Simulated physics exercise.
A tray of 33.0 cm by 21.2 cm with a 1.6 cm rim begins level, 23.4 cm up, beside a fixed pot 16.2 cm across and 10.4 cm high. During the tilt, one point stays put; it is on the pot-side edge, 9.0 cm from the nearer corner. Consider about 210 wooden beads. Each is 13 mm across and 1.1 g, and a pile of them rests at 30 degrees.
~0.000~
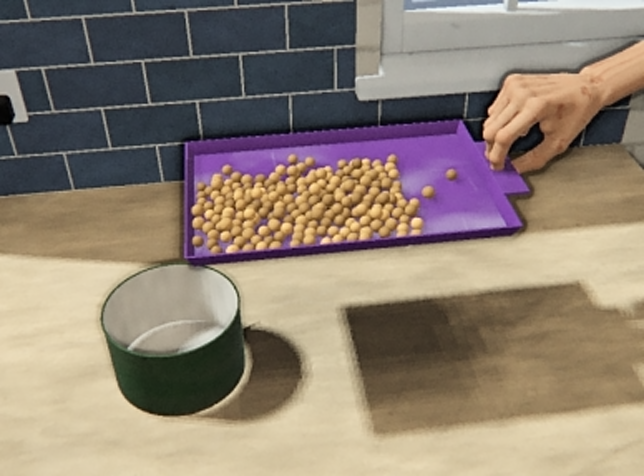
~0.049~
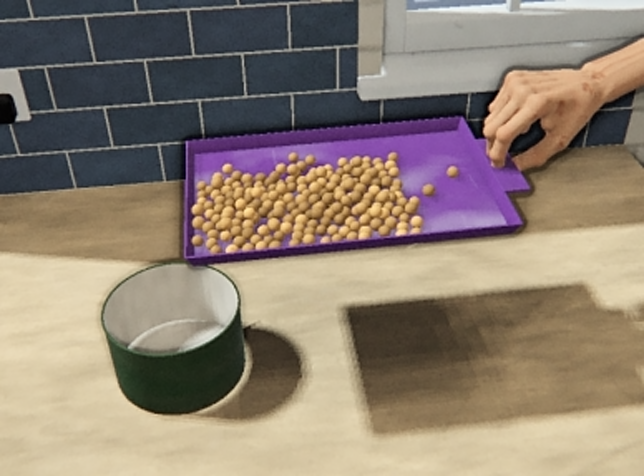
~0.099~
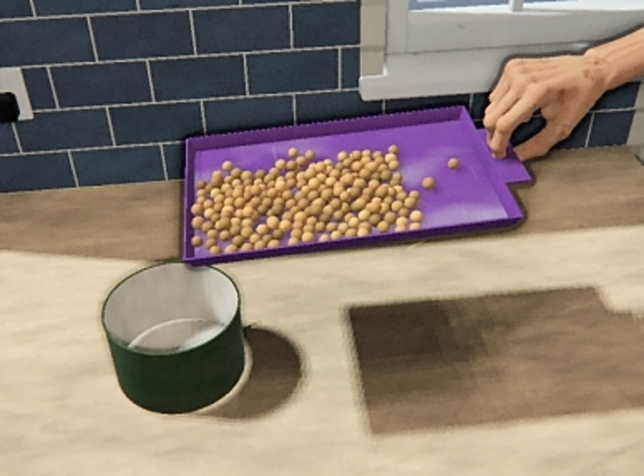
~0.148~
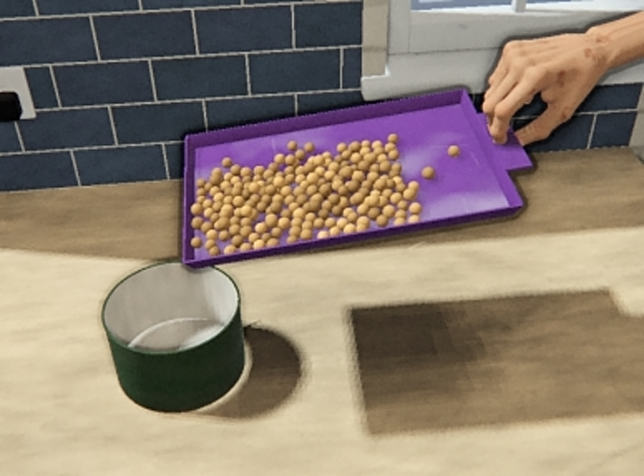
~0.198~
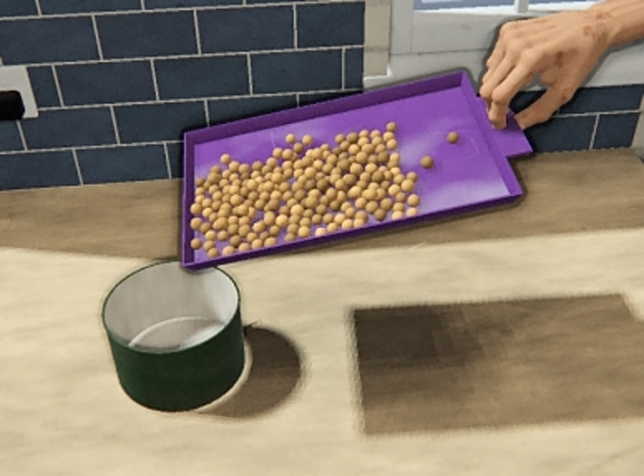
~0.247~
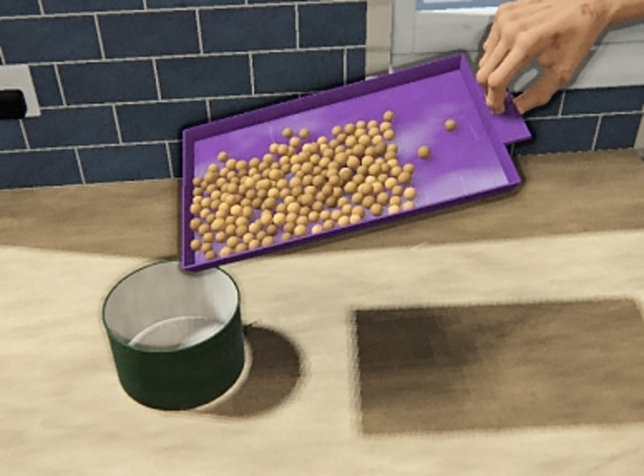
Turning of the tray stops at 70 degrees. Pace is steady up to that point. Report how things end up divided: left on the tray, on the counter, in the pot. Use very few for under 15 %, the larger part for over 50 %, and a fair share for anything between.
Tray: Very few, counter: The larger part, pot: A fair share.
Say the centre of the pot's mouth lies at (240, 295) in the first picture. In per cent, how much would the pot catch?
0 %.
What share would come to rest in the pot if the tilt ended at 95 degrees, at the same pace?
Roughly 40 percent.
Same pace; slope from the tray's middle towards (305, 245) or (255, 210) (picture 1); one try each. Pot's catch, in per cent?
Approximately 10 percent, then 60 percent.
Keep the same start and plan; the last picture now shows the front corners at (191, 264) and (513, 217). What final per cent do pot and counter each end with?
Pot 10 % / counter 90 %.
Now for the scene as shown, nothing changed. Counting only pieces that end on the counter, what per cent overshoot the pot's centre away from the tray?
Share past the middle: Roughly 70 percent.
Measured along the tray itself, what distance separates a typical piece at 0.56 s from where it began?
Displacement on the tray: About 3 cm.
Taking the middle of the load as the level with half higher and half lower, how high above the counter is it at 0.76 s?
Some 26 cm above the counter.
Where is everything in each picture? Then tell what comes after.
The first picture shows tray tilt 0 degrees, front corners at (192, 253) and (514, 222); middle of the pieces at (302, 202); pot at (171, 306).
The second picture shows tray tilt 1 degrees, front corners at (192, 253) and (514, 220); middle of the pieces at (302, 201).
The third picture shows tray tilt 4 degrees, front corners at (191, 254) and (514, 213), lowest corner left front; middle of the pieces at (301, 197).
The fourth picture shows tray tilt 8 degrees, front corners at (190, 257) and (514, 202), lowest corner left front; middle of the pieces at (300, 193).
The fifth picture shows tray tilt 12 degrees, front corners at (190, 259) and (513, 190), lowest corner left front; middle of the pieces at (298, 188).
The sixth picture shows tray tilt 16 degrees, front corners at (189, 262) and (511, 179), lowest corner left front; middle of the pieces at (296, 184); pot at (172, 302). The tray's pace is about 85 degrees a second.
Then, at 0.56 s, tilt 43 degrees; the tray holds 100 %, the pot 0 %.
Then, at 0.76 s, tilt 60 degrees; the tray holds 90 %, the pot 0 %.
After 1.08 s, tilt 70 degrees; the tray holds 20 %, the pot 20 %.
At rest (2.4 s), tray 0 %, counter 65 %, pot 35 %.
